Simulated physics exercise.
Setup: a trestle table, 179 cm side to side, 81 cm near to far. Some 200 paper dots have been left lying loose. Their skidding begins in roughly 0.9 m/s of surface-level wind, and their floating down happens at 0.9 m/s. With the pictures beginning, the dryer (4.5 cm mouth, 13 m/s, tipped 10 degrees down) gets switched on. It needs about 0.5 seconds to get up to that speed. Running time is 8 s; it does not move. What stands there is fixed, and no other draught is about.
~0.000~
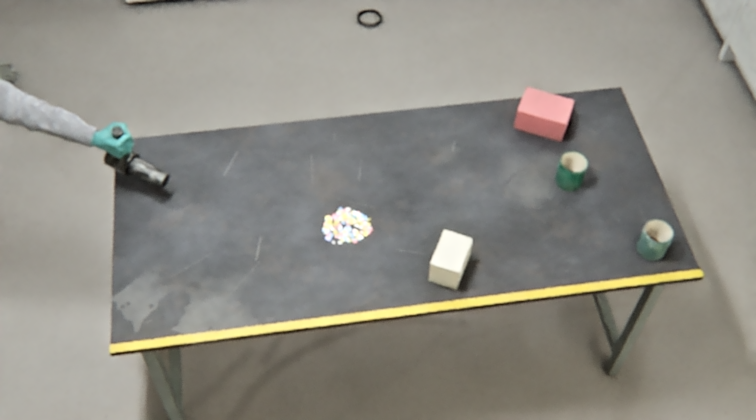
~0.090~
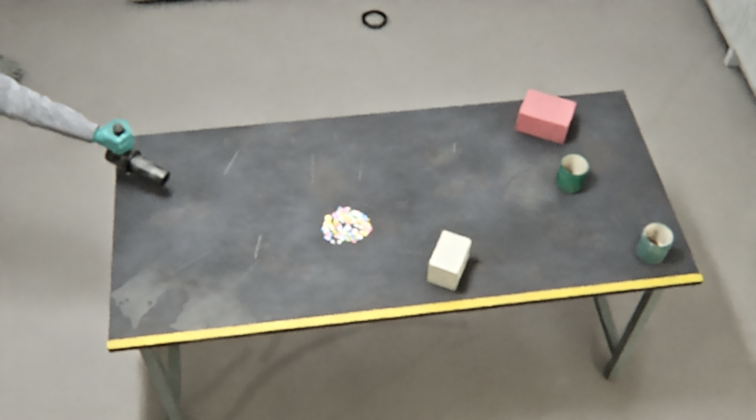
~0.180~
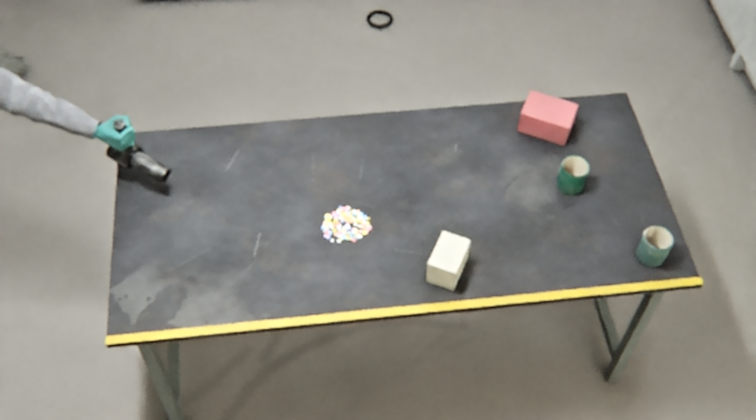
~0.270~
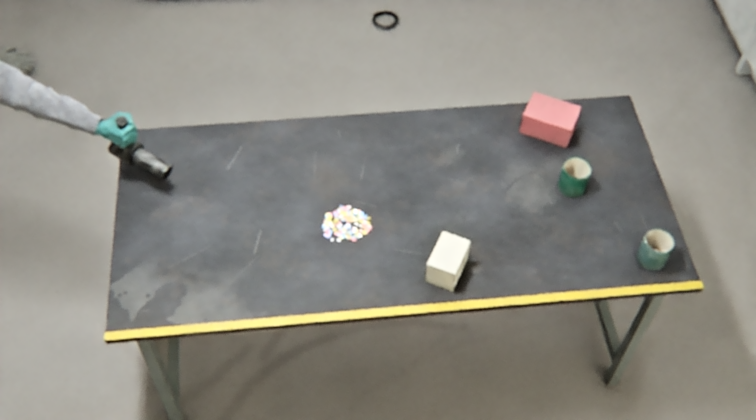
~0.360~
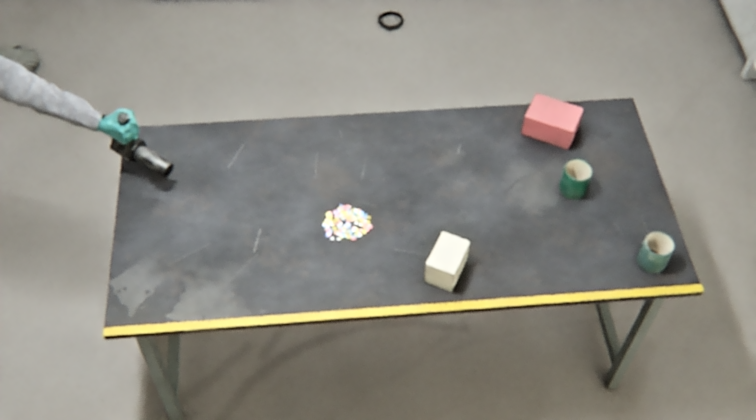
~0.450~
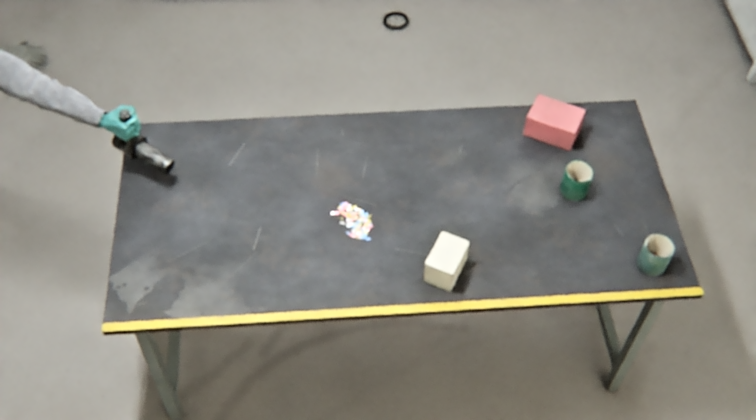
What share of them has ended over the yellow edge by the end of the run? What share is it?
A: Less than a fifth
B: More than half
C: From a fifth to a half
(A) Less than a fifth.
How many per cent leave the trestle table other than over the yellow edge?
Around 70 % of them.
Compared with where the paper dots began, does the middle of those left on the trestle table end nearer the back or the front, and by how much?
It has moved forward by roughly 20 cm.
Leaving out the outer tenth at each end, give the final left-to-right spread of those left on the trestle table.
Around 40 centimetres from left to right.
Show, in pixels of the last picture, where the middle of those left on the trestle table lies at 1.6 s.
(566, 236), roughly.
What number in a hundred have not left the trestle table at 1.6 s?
About 100 % remain.
After 1.6 s, 0 % are over the yellow edge; the middle of those still in play is near (566, 236); 0 % have settled or left.
After 2.6 s, 0 % are over the yellow edge; the middle of those still in play is near (595, 227); 25 % have settled or left.
After 4.4 s, 0 % are over the yellow edge; the middle of those still in play is near (616, 220); 60 % have settled or left.
After 8.0 s, at the end, 0 % are over the yellow edge; the middle of those still in play is near (631, 257).
